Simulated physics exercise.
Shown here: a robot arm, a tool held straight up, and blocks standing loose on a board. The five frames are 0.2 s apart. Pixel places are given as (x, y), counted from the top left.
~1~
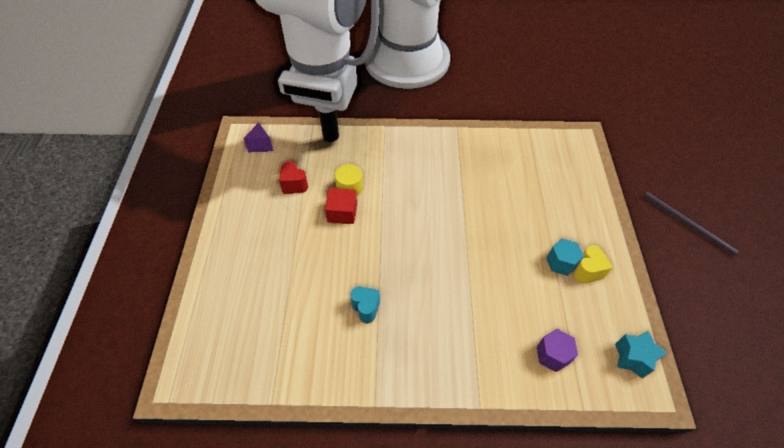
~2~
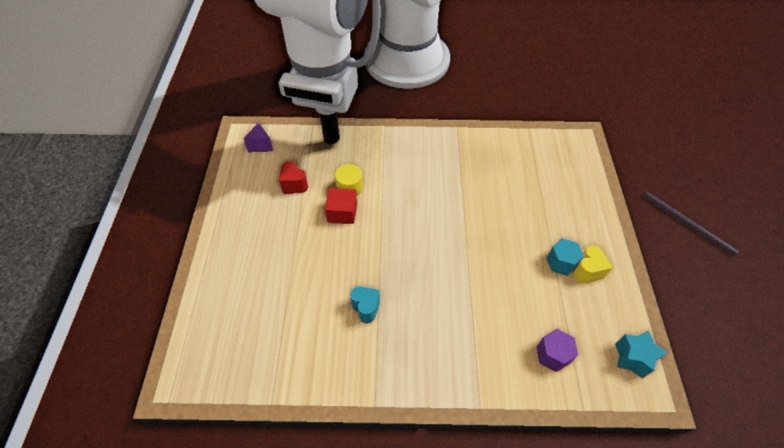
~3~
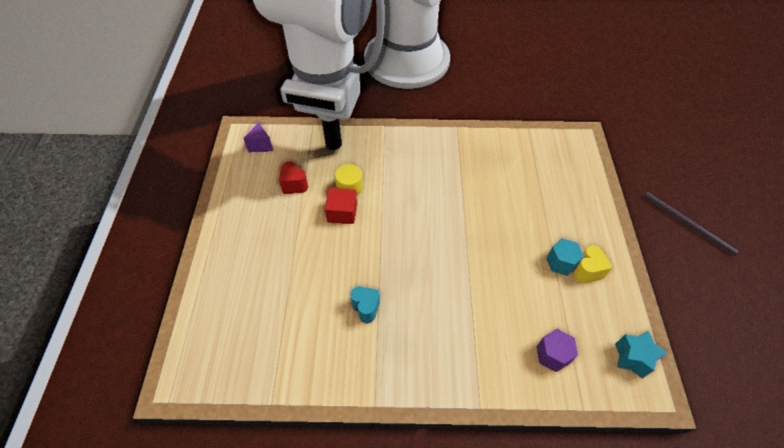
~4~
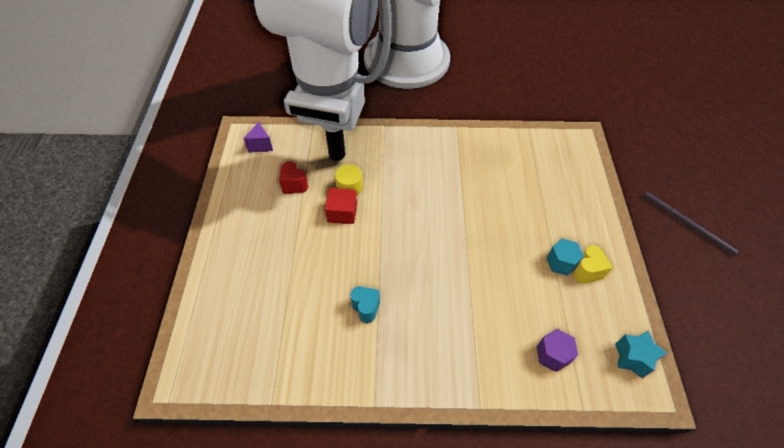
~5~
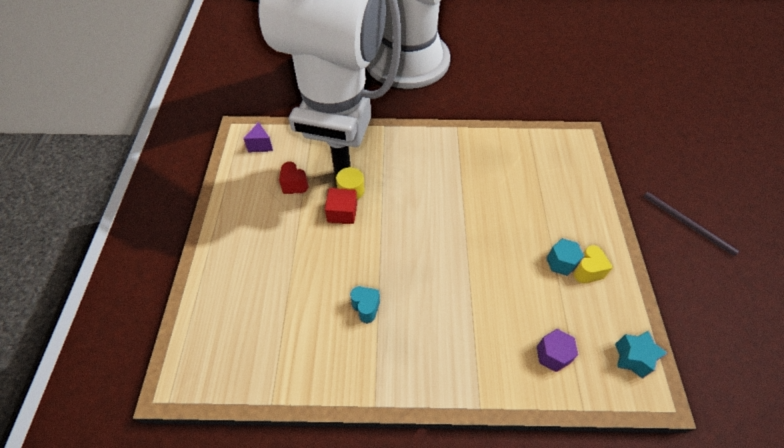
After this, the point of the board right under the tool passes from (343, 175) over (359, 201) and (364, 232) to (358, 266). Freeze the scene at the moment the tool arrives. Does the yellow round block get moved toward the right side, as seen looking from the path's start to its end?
In short: No.
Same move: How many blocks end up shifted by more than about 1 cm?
Total: Two.
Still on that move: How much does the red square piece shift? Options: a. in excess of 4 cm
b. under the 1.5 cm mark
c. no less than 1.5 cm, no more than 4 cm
My answer is option c.
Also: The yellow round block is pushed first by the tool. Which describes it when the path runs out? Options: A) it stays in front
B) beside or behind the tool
Letter B.
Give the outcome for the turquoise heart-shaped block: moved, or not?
It is still on its spot.
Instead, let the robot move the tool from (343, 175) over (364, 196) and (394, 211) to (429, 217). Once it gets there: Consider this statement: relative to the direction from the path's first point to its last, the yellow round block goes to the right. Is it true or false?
That statement is accurate.
What follows on the original path. One third of the way, tool at (358, 196); red square piece at (341, 208), turned 40° clockwise; yellow round block at (373, 202).
Two thirds of the way, tool at (364, 227); red square piece at (337, 215), turned 75° clockwise; yellow round block at (388, 218).
At the end, tool at (357, 262); red square piece at (337, 215), turned 75° clockwise; yellow round block at (388, 218); turquoise heart-shaped block in place.
